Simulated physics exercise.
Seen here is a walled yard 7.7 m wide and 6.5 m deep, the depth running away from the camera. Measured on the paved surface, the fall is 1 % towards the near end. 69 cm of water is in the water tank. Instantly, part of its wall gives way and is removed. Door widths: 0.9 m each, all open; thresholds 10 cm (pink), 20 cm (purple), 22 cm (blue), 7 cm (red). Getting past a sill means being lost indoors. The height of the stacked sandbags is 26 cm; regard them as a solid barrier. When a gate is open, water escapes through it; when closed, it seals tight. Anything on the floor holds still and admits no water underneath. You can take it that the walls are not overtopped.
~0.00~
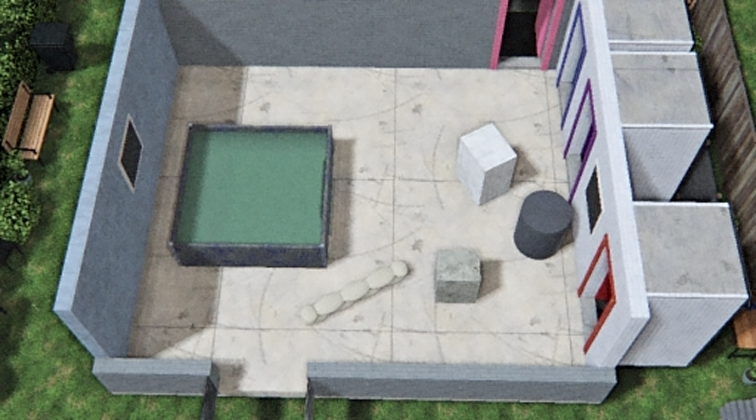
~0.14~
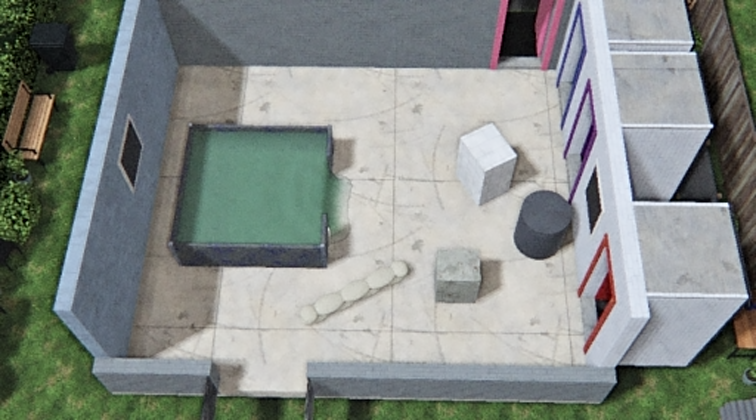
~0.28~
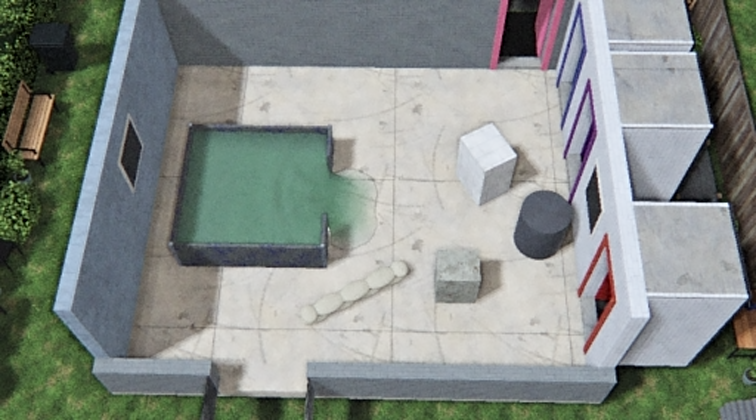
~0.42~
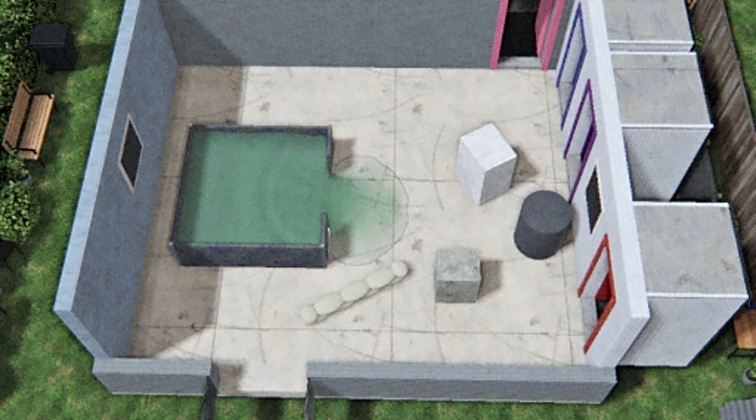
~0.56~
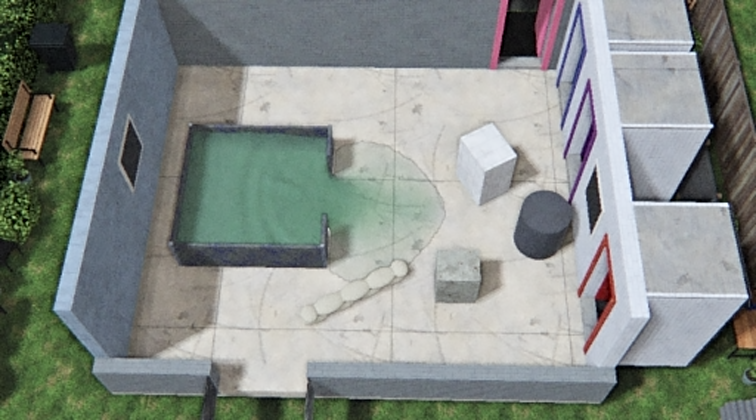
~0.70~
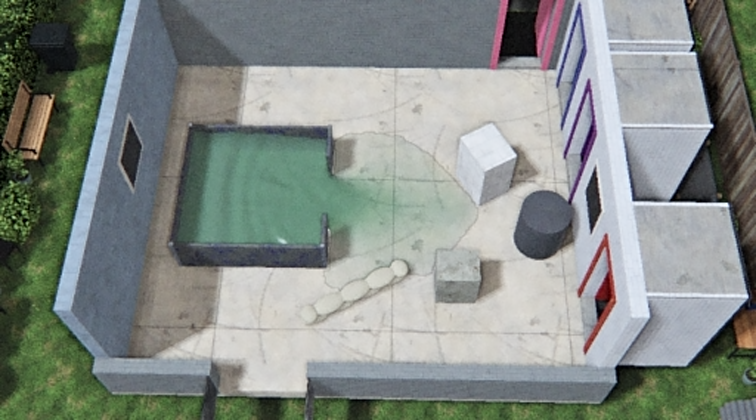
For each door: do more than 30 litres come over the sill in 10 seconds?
In the end the pink door tops the limit. The purple door never tops the limit. The blue door never tops the limit. The red door tops the limit.
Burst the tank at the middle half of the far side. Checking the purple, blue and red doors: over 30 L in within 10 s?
Log - purple: Threshold not reached, blue: Threshold not reached, red: Threshold not reached.
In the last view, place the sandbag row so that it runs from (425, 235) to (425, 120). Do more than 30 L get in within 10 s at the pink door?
Measured against that limit, the pink door comes out short of it.
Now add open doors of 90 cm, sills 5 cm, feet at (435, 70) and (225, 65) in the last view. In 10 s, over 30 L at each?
Result in order - more than that, then not enough.
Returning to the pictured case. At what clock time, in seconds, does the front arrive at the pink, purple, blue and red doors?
Pink 2.2 s, purple 1.6 s, blue 2.0 s, red 1.8 s.
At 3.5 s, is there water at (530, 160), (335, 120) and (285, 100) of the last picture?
Respectively: Got hit, was missed, was missed.
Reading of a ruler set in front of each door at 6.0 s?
In cm: Pink 12, purple 17, blue 13, red 17.
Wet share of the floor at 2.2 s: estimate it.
Wet share: Near 40 percent.
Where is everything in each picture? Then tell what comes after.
The first picture shows the water tank at (254, 186) is whole and still, 69 cm deep.
In the second picture, water pours out at (326, 199) and has run 0.7 m, to (339, 238); typically 10 cm deep outside, 69 cm at the water tank's back.
In the third picture, the front is at (369, 233), 0.9 m from the gap at (327, 200); 1.0 m2 of floor is under water; 69 cm left at the back of the water tank.
In the fourth picture, water pours out at (327, 201) and has run 1.4 m, to (402, 225); typically 9 cm deep outside, 69 cm at the water tank's back.
In the fifth picture, water pours out at (327, 201) and has run 2.1 m, to (439, 219); typically 6 cm deep outside, 69 cm at the water tank's back.
In the sixth picture, the front is at (472, 217), 2.6 m from the gap at (327, 200); 5.6 m2 of floor is under water; 68 cm left at the back of the water tank.
After 1.4 s water covers 25 % of the floor and is deepest (40 cm) near (340, 206); pink door not reached, purple door not reached, blue door not reached, red door not reached.
After 2.2 s water covers 40 % of the floor and is deepest (40 cm) near (500, 253); pink door not reached, purple door 9 cm at the sill, 0 L in, blue door 15 cm at the sill, 0 L in, red door 18 cm at the sill, 14 L in.
After 3.5 s water covers 50 % of the floor and is deepest (36 cm) near (584, 382); pink door 20 cm at the sill, 33 L in, purple door 10 cm at the sill, 0 L in, blue door 21 cm at the sill, 0 L in, red door 18 cm at the sill, 101 L in.
After 6.0 s water covers 70 % of the floor and is deepest (20 cm) near (509, 235); pink door 12 cm at the sill, 97 L in, purple door 17 cm at the sill, 0 L in, blue door 13 cm at the sill, 0 L in, red door 17 cm at the sill, 223 L in.
After 10.0 s water covers 95 % of the floor and is deepest (16 cm) near (584, 382); pink door 8 cm at the sill, 110 L in, purple door 9 cm at the sill, 0 L in, blue door 7 cm at the sill, 0 L in, red door 12 cm at the sill, 335 L in.
